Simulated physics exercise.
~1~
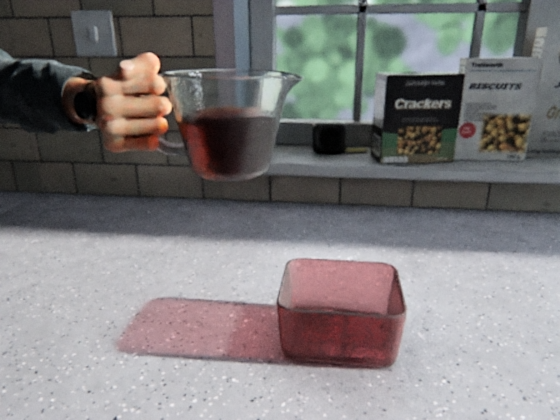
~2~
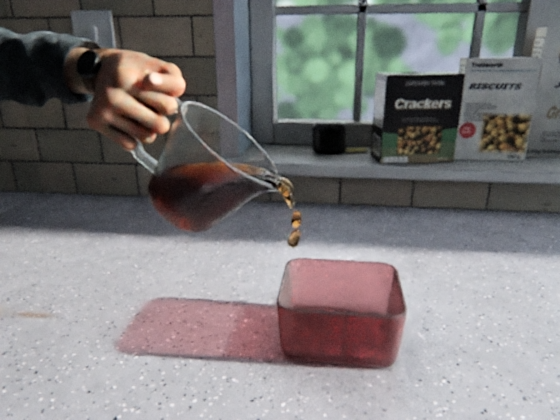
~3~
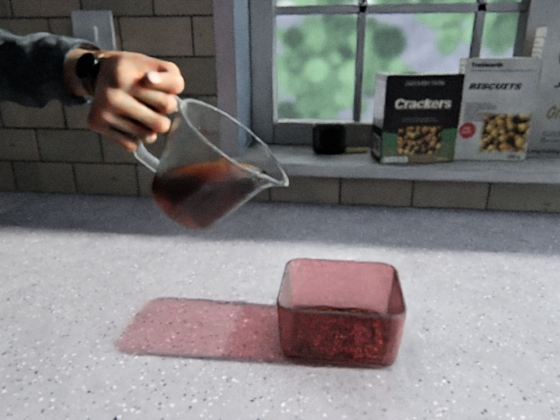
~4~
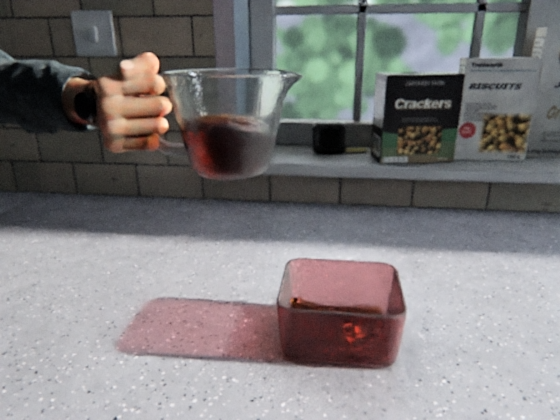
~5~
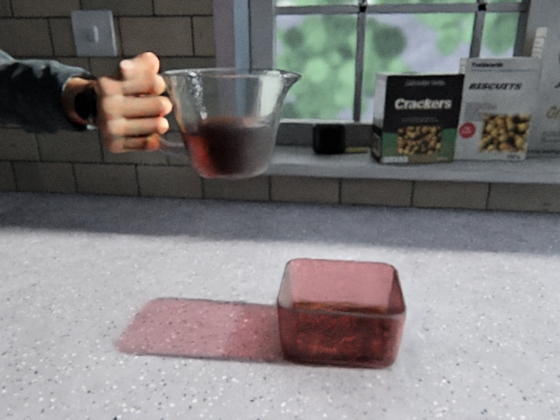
At first, a hand holds a clear, flared glass jug of dark reddish-brown tea level above a pale speckled counter, up and to the left of an empty, reddish see-through food box. The hand then tips the jug to the right, and a thin, broken stream of tea falls from its spout toward the box. The stream stops while the jug is still tilted, and some liquid shows in the box. The hand turns the jug level again as the tea settles. Finally, the jug is held still, with tea left in it, and the box holds some tea.
